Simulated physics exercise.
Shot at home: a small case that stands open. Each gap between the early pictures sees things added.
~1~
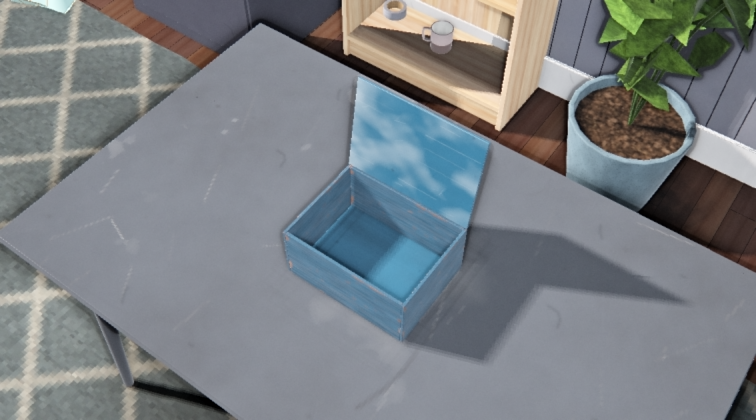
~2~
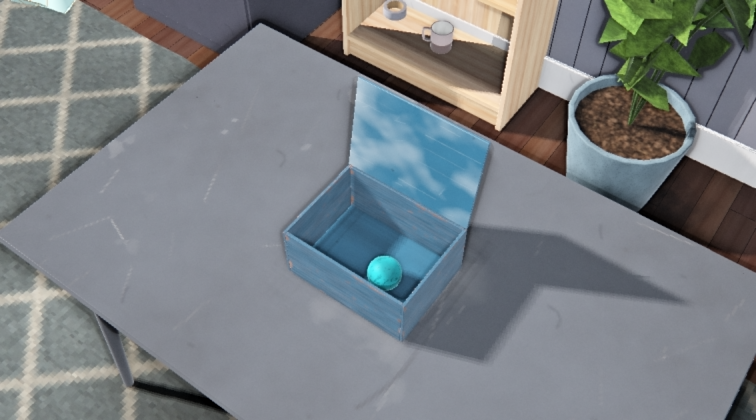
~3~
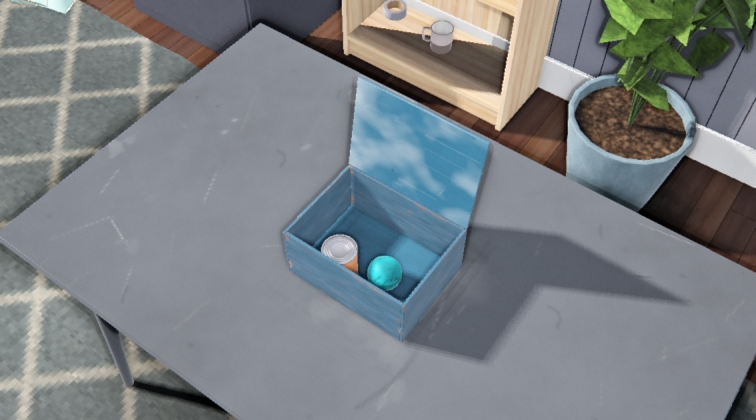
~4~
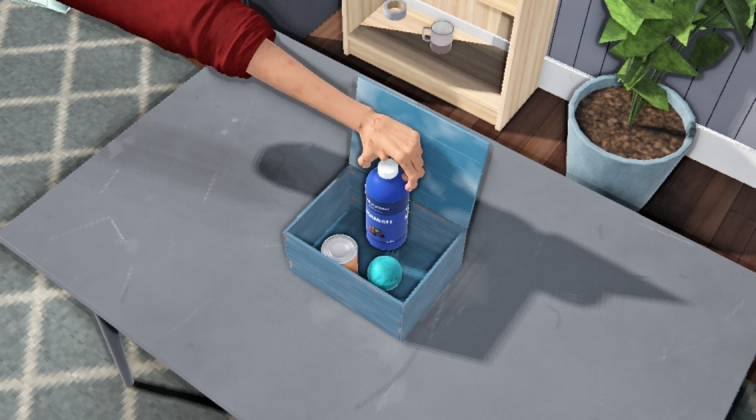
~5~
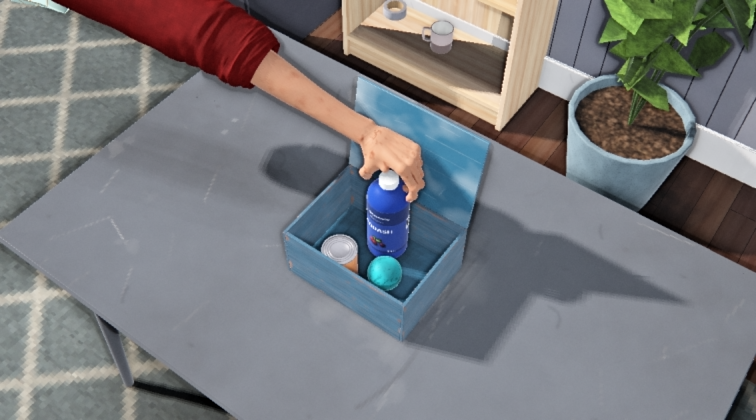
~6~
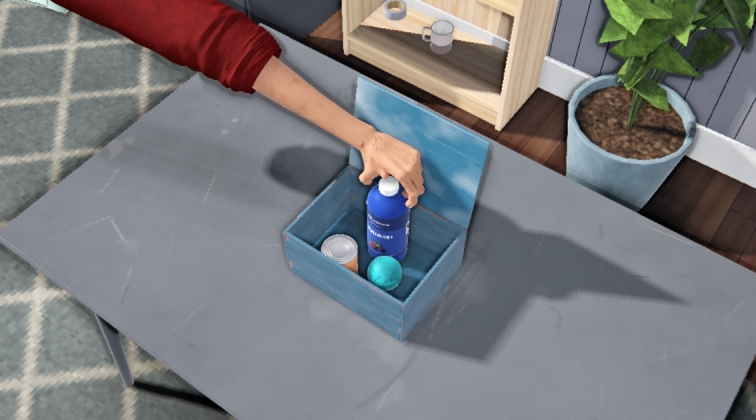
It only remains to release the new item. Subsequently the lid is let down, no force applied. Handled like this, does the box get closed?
Gapes.
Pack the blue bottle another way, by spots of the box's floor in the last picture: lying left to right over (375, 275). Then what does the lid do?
Then it shuts flat.
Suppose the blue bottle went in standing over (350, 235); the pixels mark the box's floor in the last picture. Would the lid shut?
Lid: Open.
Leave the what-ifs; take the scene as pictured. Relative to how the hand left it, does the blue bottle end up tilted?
As it turns out, it keeps its original angle.
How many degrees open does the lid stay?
Roughly 65°.
Then, 1.10 s later than the last frame, lid starting down.
Then, 1.40 s later than the last frame, lid 73° above the rim.
Then, 2.60 s later than the last frame, lid 64° above the rim; blue bottle tilted by 3° near (386, 219).
When it is over, lid 63° above the rim; left askew, blue bottle; the other 2 as before. End places, in pixels of the last picture, blue bottle near (386, 219).
